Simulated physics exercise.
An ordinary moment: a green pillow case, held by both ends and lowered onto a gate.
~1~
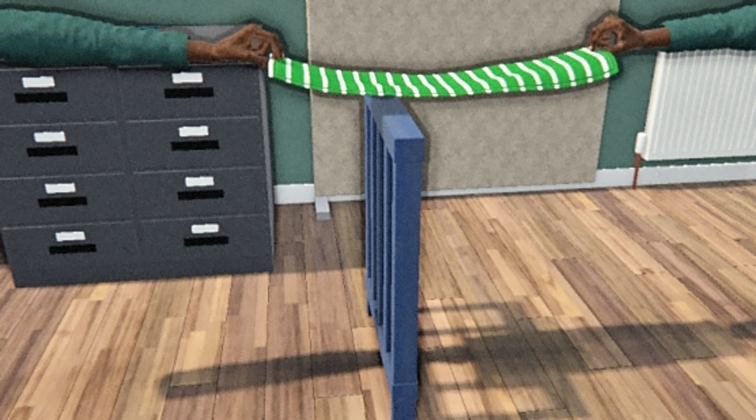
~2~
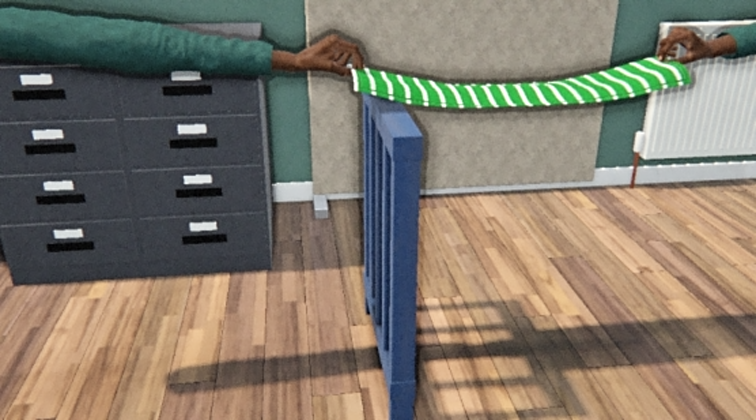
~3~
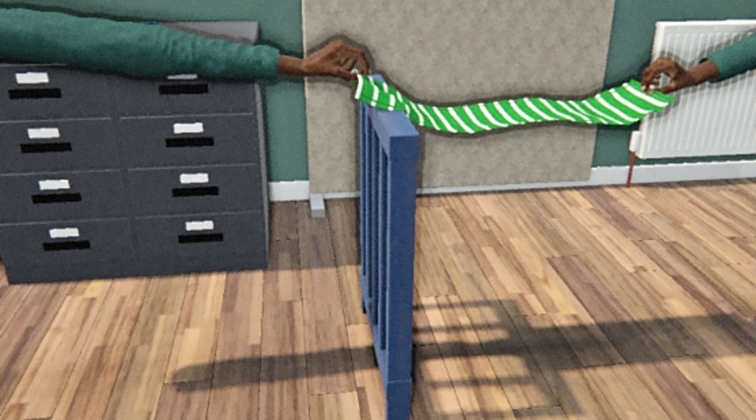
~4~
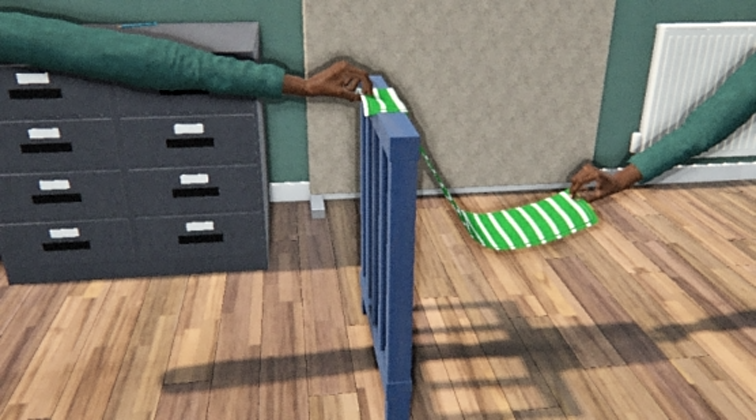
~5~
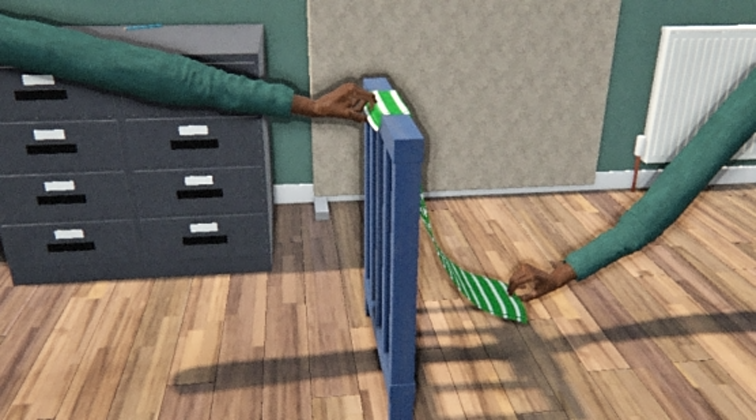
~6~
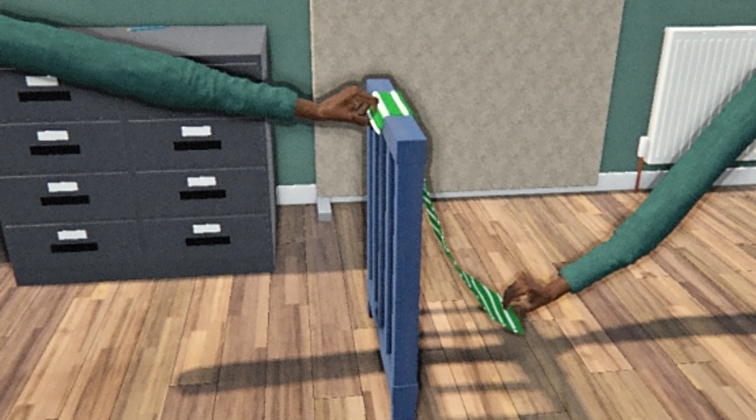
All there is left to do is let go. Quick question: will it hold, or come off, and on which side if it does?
Comes off on the right.
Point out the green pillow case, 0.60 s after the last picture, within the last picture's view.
Its middle lands around pixel (436, 357).
Then, 0.34 s later than the last view, pillow case clear of the top and falling near (441, 303).
Then, 0.60 s later than the last view, pillow case in a heap on the floor near (436, 357).
Finally, pillow case in a heap on the floor near (435, 358). The green pillow case is pulled rightwards.
